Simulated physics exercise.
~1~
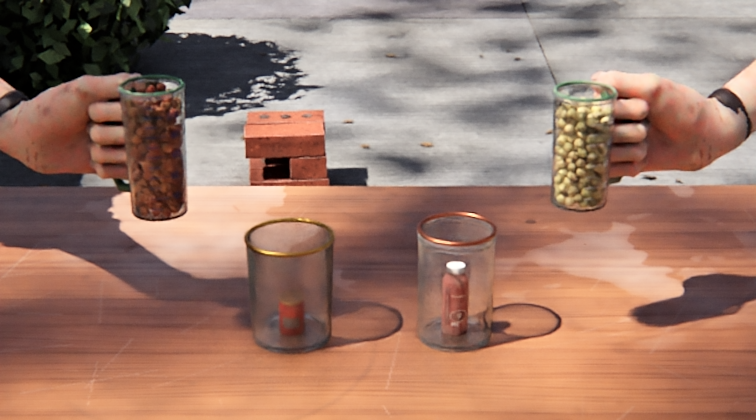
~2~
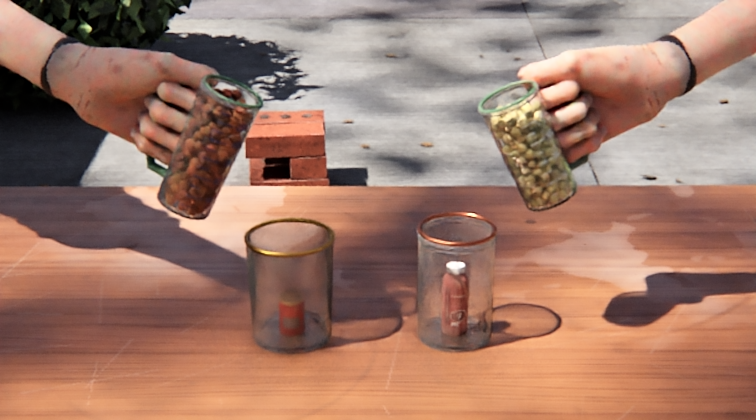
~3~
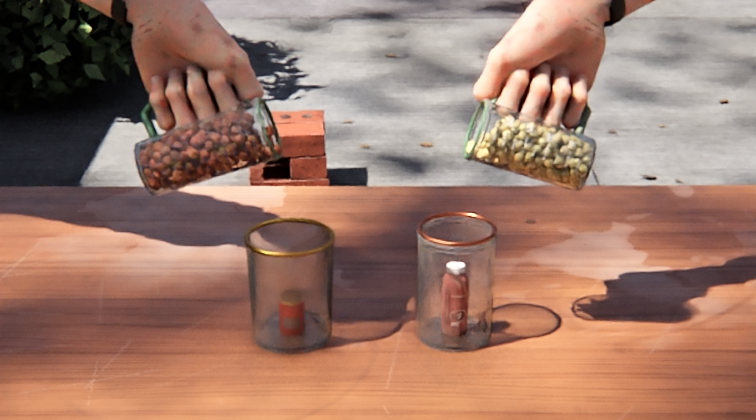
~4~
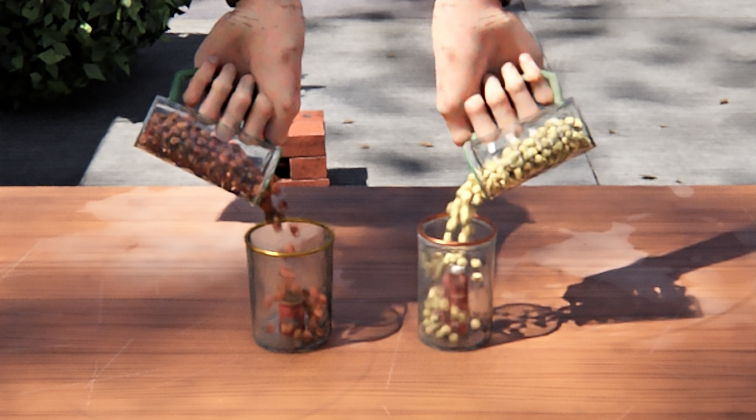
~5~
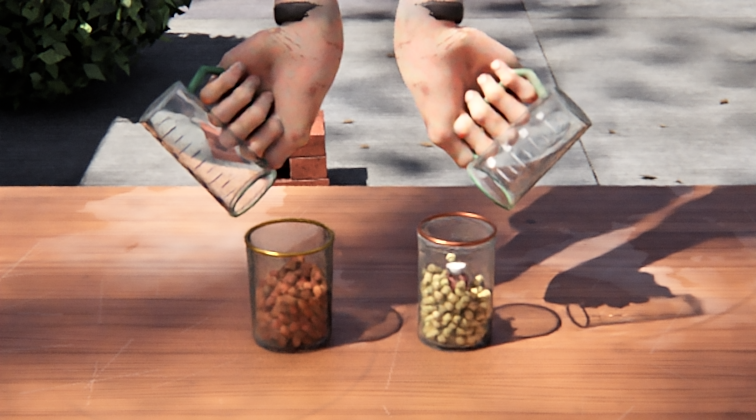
To begin with, two hands hold clear cups above a wooden table, the left one full of reddish-brown pieces and the right one full of pale green pieces. Below stand a gold-rimmed glass holding a small reddish object and a copper-rimmed jar holding a taller, white-capped bottle. The hands move inward and tip the cups onto their sides. The pieces then tumble into both containers, gathering around the objects. Finally, the emptied cups hang tilted downward, the left object is buried, and the bottle's white top still shows above the pale pieces, with nothing spilled.
